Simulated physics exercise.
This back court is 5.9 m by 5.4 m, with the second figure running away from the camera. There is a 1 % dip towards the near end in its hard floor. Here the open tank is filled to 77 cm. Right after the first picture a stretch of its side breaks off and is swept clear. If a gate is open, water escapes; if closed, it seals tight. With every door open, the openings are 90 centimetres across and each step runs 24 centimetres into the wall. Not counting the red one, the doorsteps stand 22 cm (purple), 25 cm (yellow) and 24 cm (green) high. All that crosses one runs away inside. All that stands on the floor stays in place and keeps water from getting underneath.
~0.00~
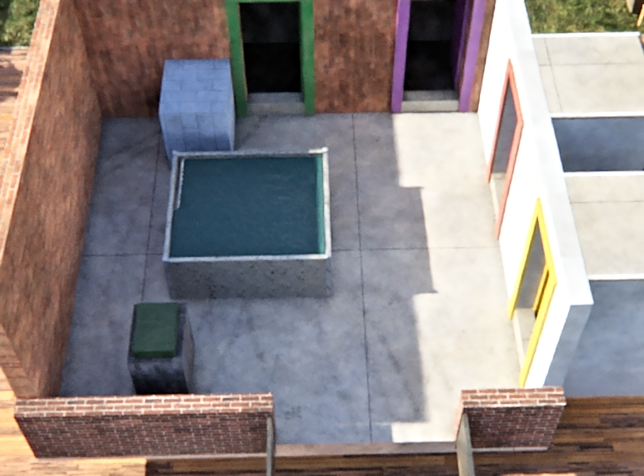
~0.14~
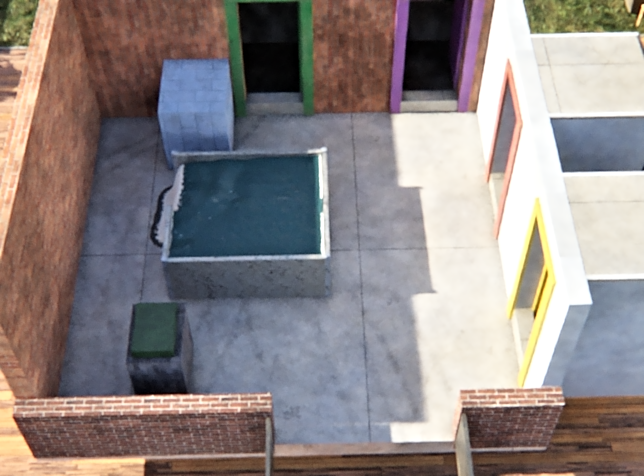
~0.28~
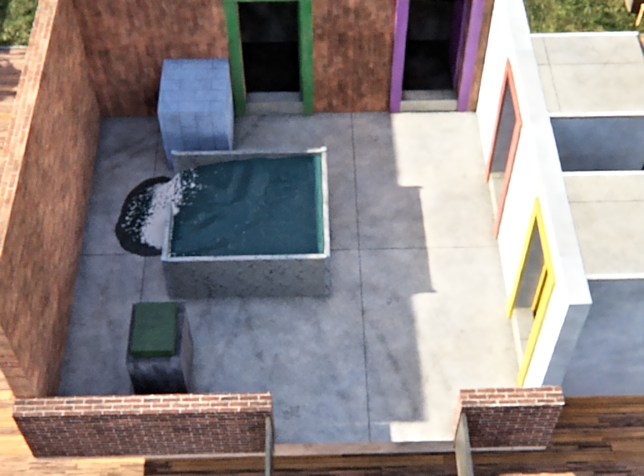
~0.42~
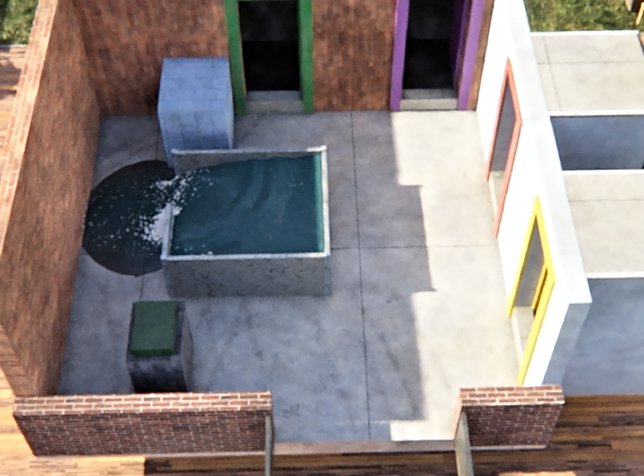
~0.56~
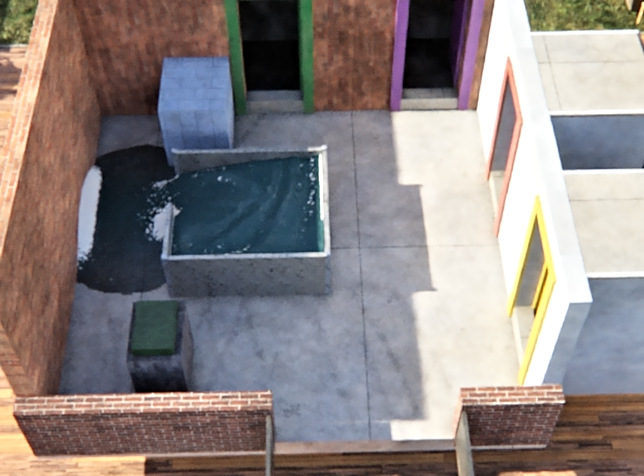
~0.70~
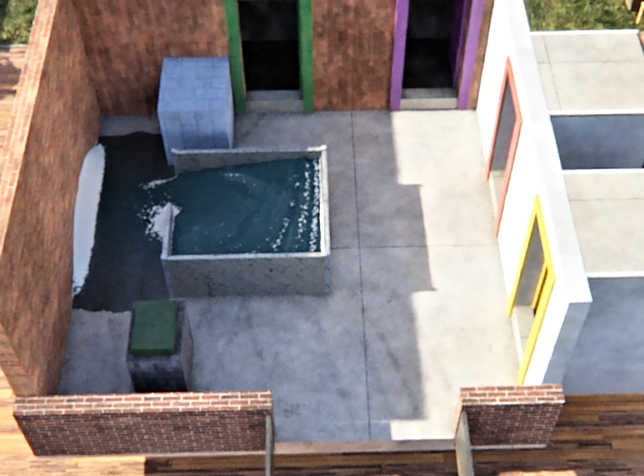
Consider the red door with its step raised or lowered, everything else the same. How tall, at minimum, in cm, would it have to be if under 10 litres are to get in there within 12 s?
It would need to be about 8 cm tall.
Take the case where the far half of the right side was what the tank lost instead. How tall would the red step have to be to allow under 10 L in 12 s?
About 32 cm.
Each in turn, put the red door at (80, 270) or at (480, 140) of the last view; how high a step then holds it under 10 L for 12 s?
31 and 8.0 cm.
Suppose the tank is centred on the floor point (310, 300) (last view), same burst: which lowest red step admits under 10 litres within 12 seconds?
Some 12.0 cm.
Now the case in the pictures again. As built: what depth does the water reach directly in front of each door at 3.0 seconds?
Lab note, depth in cm: Purple 0; red 0; yellow 0; green 0.
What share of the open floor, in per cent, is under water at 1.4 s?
Some 20 in a hundred.
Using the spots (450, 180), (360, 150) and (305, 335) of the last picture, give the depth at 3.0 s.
The three readings, in order, are 0, 0 and 1 cm.
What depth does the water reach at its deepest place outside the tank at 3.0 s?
About 42 cm.
After 1.4 s water covers 20 % of the floor, deepest (61 cm) near (102, 123); it has not reached the red door.
After 3.0 s water covers 40 % of the floor, deepest (42 cm) near (164, 193); it has not reached the red door.
After 12.0 s water covers 95 % of the floor, deepest (14 cm) near (518, 418); 7 cm at the red door, 0 litres in over its 22 cm step.
At the red door as built, the water arrived by 5.5 s and peaked near 12 cm at 7.6 s.
Run again over the same 12 s with other heights there, 15 litres in over 7 cm, 4 litres over 9.5 cm. The limit of 10 litres is kept from about 8 cm up.
